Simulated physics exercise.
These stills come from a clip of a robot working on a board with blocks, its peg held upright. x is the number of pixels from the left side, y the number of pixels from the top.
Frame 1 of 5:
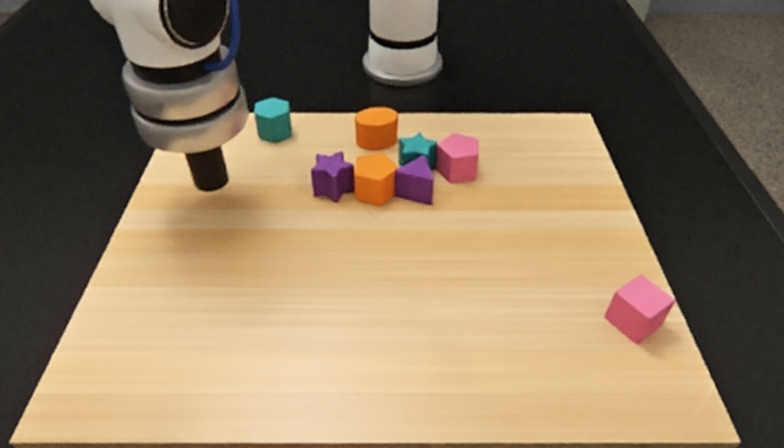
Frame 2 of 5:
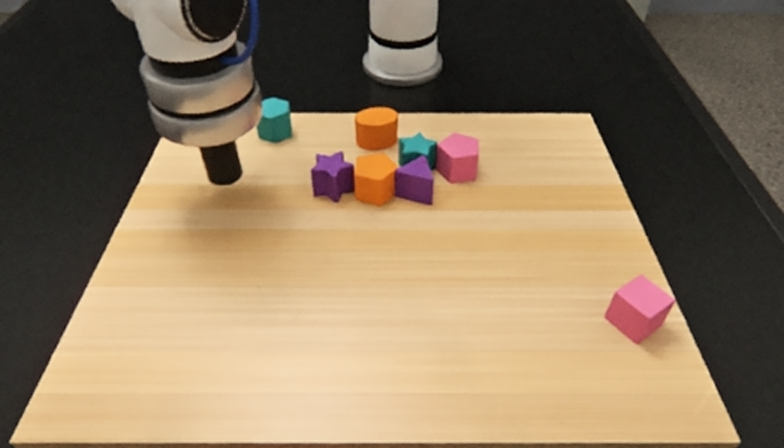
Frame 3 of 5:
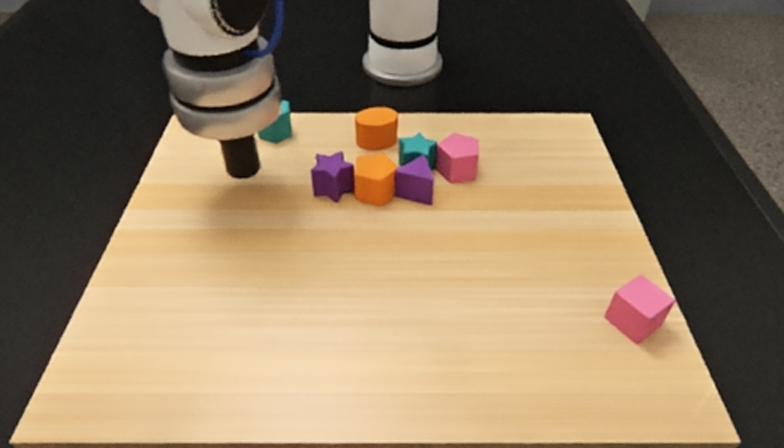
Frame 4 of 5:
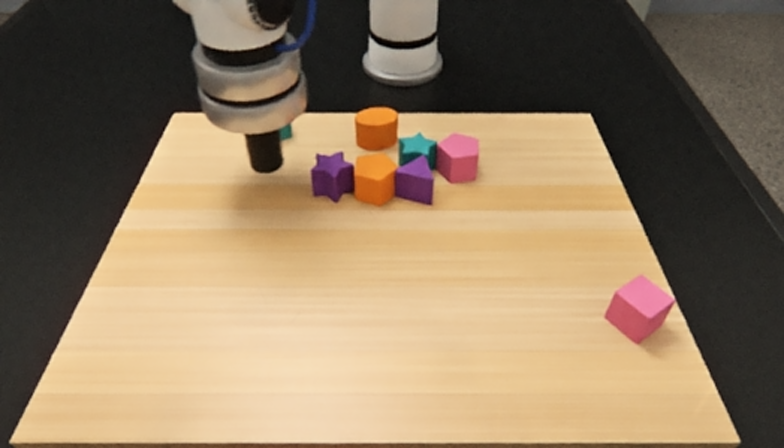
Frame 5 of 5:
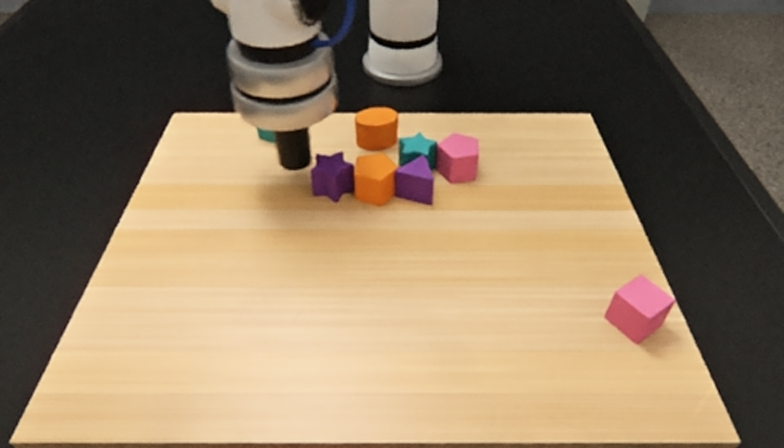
On a wooden board, a robot arm moving its black peg rightward toward a purple star block while the coloured blocks stay still.
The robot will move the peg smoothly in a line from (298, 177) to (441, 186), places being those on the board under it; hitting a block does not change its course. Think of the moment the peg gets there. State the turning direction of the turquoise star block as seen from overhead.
From the top: Counterclockwise.
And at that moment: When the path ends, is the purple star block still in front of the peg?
In short: No.
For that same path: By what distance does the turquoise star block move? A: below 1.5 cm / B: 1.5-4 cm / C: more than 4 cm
I'll go with B - 1.5-4 cm.
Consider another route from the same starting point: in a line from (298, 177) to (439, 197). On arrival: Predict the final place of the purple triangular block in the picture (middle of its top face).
So, by the moment the path ends, you'll find the top centre of the purple triangular block at (482, 177).
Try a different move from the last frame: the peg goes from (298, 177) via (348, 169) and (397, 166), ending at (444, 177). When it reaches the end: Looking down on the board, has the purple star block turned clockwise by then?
Yes.
On the path given first. One third of the way, peg (344, 163); purple star block (364, 168), turned 40° clockwise; orange five-sided block (401, 175); purple triangular block (437, 172), turned 50° anticlockwise.
Two thirds of the way, peg (393, 166); purple star block (396, 177), turned 80° clockwise; orange five-sided block (429, 193); turquoise star block (421, 142); purple triangular block (449, 175), turned 80° anticlockwise.
At the end, peg (442, 170); purple star block (403, 176), turned 115° clockwise; orange five-sided block (432, 199); turquoise star block (435, 141), turned 85° anticlockwise; purple triangular block (453, 178), turned 90° anticlockwise; pink five-sided block (473, 139), turned 30° clockwise.
